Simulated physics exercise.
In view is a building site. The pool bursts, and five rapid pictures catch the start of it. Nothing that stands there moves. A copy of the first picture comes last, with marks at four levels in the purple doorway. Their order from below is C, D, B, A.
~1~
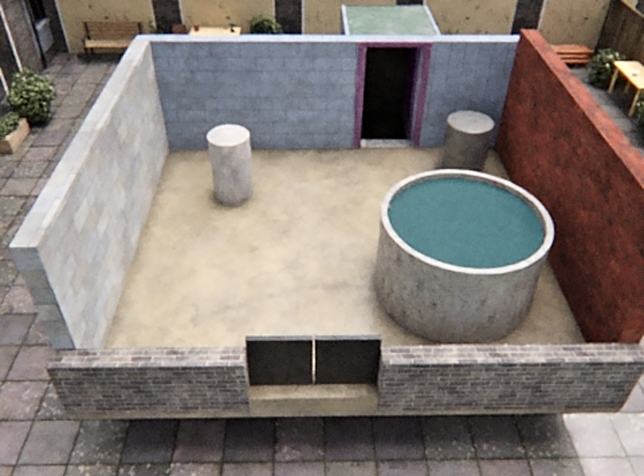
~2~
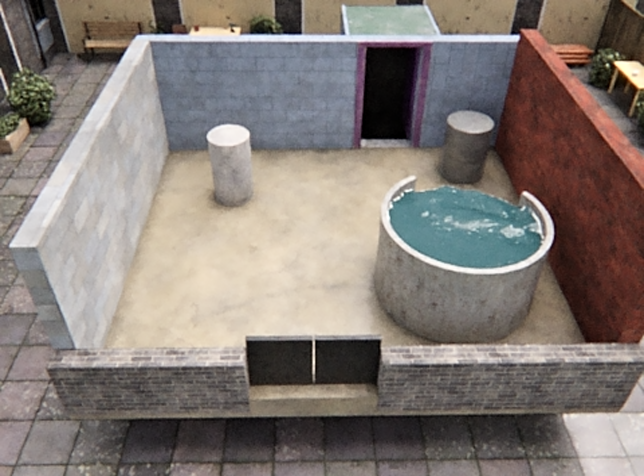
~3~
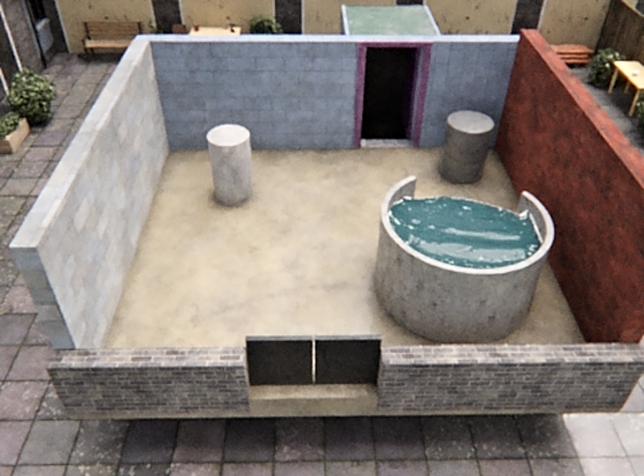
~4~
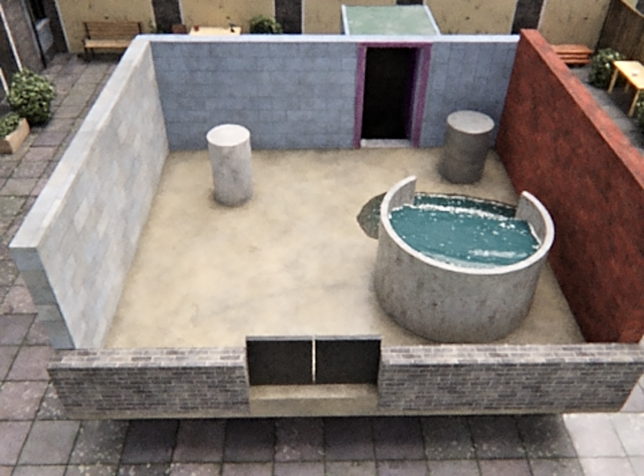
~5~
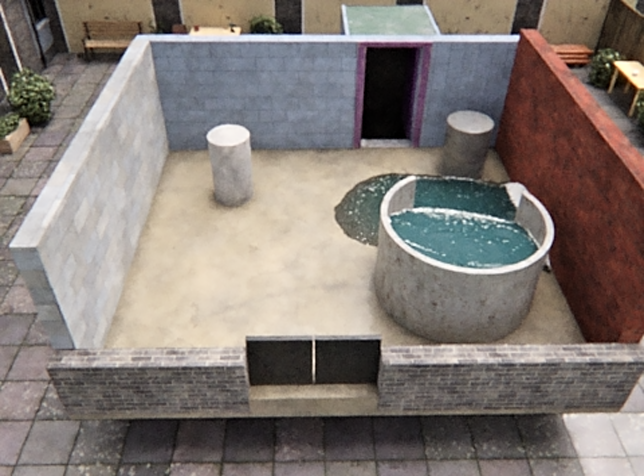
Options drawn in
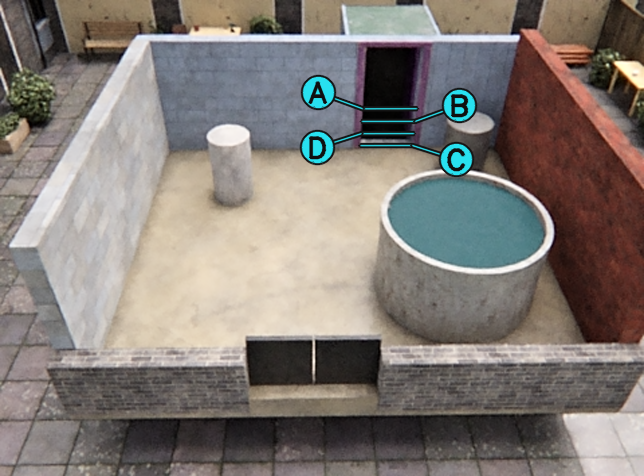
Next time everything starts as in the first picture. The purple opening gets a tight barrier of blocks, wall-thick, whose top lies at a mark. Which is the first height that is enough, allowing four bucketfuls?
I would pick mark B.
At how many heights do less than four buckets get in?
Two of them.
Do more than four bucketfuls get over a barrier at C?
Yes, it does.
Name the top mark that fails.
D it is.
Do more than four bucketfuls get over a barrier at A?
No, not at all.
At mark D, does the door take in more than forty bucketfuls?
No, less.
In cyan, A at (389, 108); B at (388, 121); C at (386, 145); D at (387, 133); from the bottom up C, D, B, A.
With A, nothing gets over.
With B, a splash gets over, under a bucket.
With C, dozens of bucketfuls pour in.
With D, about 12 bucketfuls get in.
